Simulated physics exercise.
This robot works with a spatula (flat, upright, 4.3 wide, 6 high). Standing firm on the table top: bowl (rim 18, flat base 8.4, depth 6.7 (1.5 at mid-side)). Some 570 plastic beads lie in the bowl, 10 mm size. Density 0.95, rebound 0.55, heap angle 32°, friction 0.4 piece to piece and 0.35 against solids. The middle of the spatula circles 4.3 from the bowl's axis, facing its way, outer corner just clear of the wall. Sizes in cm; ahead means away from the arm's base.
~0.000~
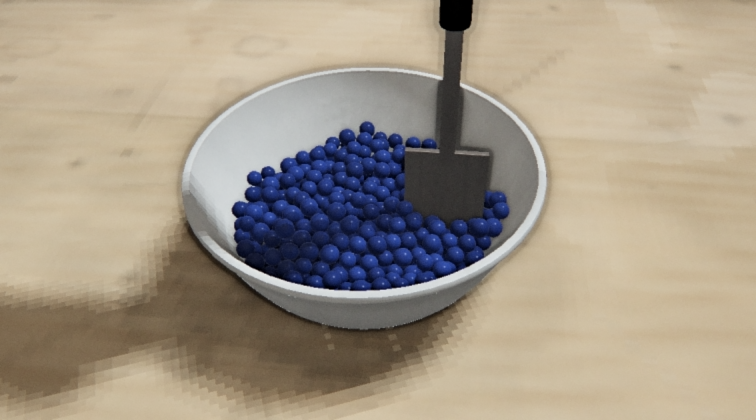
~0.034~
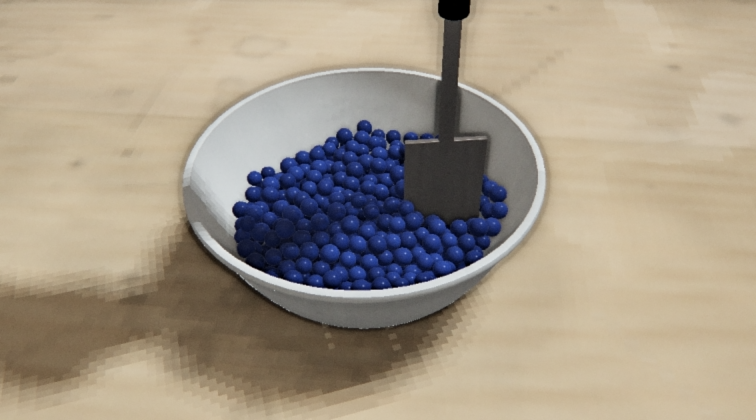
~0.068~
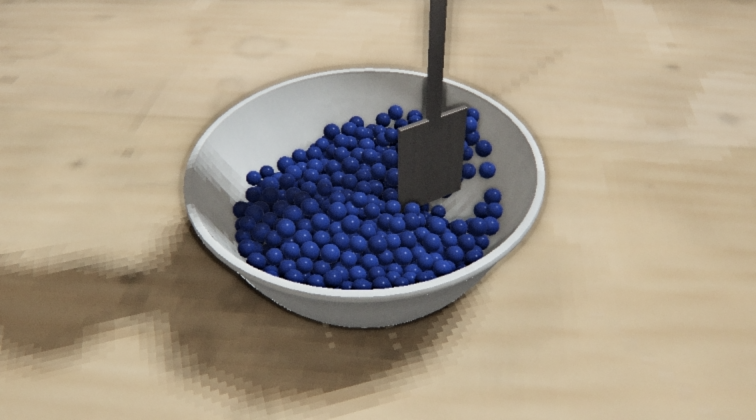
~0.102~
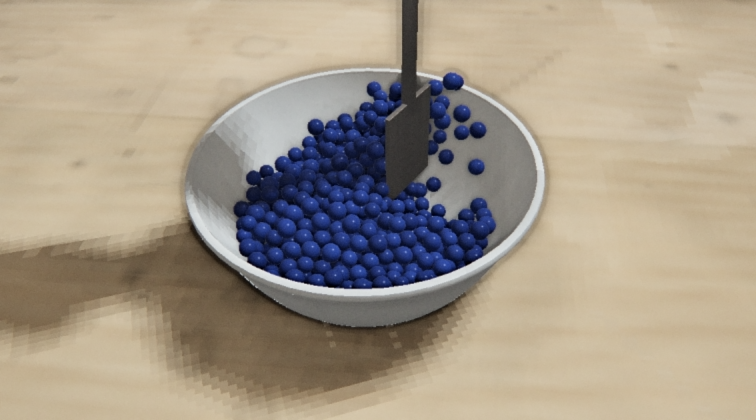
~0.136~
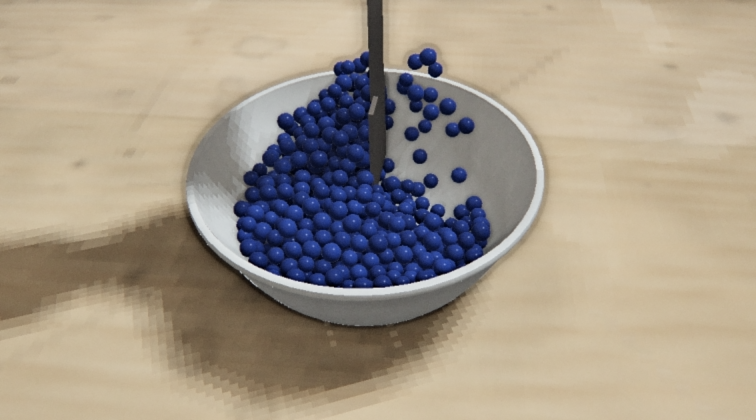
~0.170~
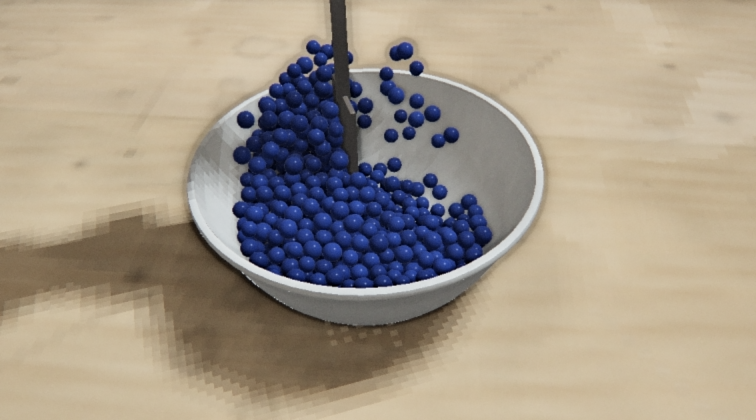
A white bowl holds blue beads as a spatula sweeps around inside, flinging some upward.
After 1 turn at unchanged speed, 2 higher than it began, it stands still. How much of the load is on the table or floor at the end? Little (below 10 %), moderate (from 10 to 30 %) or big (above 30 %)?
Share on the table or floor: Moderate (from 10 to 30 %).
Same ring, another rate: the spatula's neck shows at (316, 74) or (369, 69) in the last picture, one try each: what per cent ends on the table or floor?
Some 15 and 10 per cent.
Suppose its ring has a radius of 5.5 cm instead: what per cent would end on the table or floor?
In that case some 0 per cent.
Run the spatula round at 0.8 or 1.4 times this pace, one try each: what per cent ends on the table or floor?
About 10 and 25 per cent.
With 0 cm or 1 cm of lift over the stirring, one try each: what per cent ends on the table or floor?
Some 20 and 20 per cent.
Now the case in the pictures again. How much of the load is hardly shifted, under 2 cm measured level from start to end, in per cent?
Some 45 per cent.
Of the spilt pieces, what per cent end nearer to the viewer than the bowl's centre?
Some 70 per cent.
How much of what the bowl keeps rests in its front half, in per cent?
About 50 per cent.
After 0.29 s, 206° round, highest piece 10 above the table; 533 in the bowl, 7 on the table or floor, 31 in flight or on the tool.
After 0.41 s, 299° round, highest piece 10 above the table; 498 in the bowl, 50 on the table or floor, 23 in flight or on the tool.
After 0.68 s, 0° round, highest piece 5 above the table; 486 in the bowl, 85 on the table or floor.
After 1.38 s, 0° round, highest piece 5 above the table; 486 in the bowl, 85 on the table or floor.
At rest, 486 in the bowl, 85 on the table or floor. That is 15 % on the table or floor.
